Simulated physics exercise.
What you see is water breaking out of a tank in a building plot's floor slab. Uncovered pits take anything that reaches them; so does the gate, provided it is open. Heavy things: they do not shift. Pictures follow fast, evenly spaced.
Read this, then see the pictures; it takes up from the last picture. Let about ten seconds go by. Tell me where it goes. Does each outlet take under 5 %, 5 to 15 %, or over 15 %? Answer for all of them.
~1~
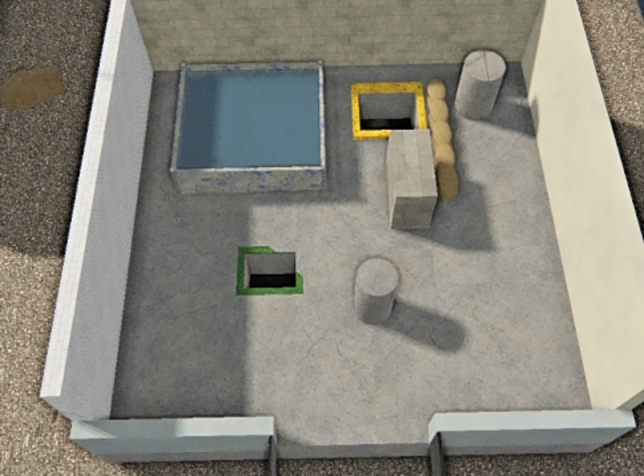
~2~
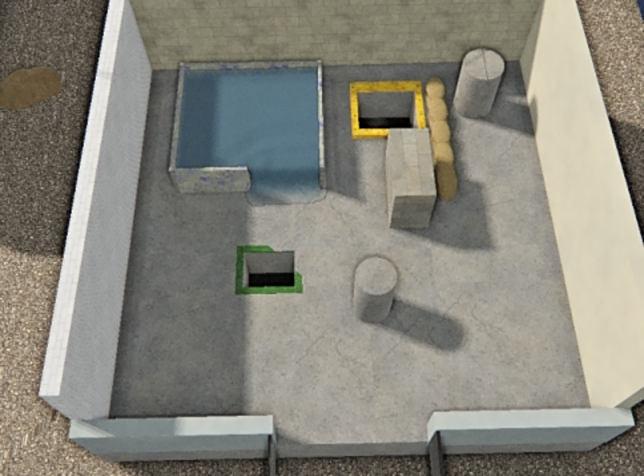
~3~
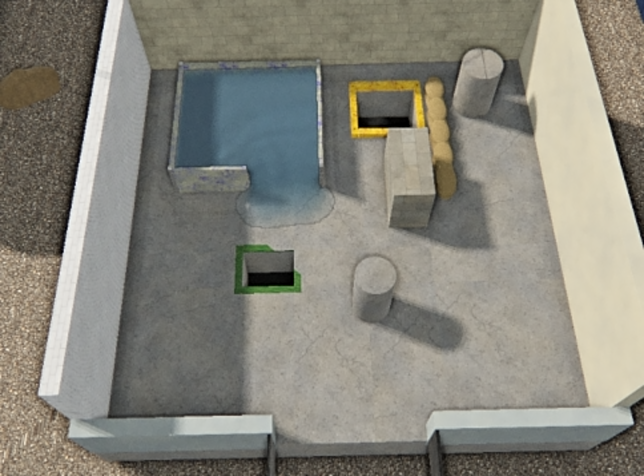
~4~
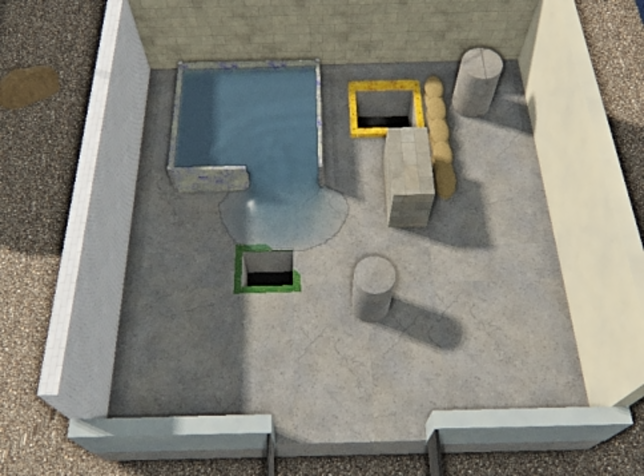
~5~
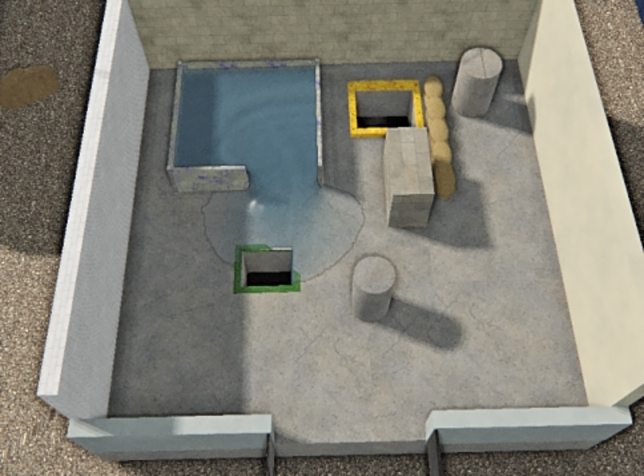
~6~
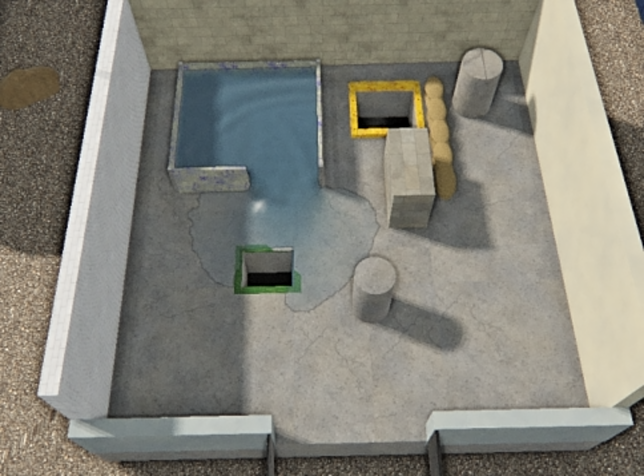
Answer: The gate takes over 15 %; the yellow pit takes under 5 %; the green pit takes over 15 %.
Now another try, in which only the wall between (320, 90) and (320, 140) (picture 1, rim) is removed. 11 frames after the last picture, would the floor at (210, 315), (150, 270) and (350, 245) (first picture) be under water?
First spot spared, second spot spared, third spot submerged.
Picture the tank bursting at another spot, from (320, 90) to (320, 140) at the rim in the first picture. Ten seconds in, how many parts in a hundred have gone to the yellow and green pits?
The yellow pit takes 25 per cent and the green pit 2 per cent.
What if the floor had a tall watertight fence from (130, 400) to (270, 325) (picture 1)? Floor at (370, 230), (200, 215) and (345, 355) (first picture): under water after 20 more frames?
The first location is soaked through, the second is not reached, and the third is soaked through.
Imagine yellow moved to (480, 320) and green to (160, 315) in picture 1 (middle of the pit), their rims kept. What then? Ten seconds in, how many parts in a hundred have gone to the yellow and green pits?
Of the total, the yellow pit holds 2 per cent and the green pit 15 per cent.
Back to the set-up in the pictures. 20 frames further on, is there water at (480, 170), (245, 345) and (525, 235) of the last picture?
The readings in sequence are waterless, waterless, waterless.
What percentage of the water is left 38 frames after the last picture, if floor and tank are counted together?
I make it around 60 per cent.
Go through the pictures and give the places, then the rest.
The first frame shows the water tank at (250, 117) is whole and still.
In the second frame, the front is at (322, 193), out from the gap at (285, 182).
In the third frame, water pours out at (284, 182) and has run to (249, 218).
In the fourth frame, water pours out at (284, 181) and has run to (261, 249).
In the fifth frame, water pours out at (283, 181) and has run to (297, 277).
In the sixth frame, the front is at (305, 305), out from the gap at (284, 182).
A moment on, water covers 20 % of the floor; the gate 0 %, the yellow pit 0 %, the green pit 6 %.
Next, water covers 30 % of the floor; the gate 2 %, the yellow pit 0 %, the green pit 12 %.
Then, water covers 45 % of the floor; the gate 7 %, the yellow pit 0 %, the green pit 19 %.
Later, water covers 50 % of the floor; the gate 13 %, the yellow pit 0 %, the green pit 27 %.
In the end, water covers 65 % of the floor; the gate 20 %, the yellow pit 0 %, the green pit 33 %.
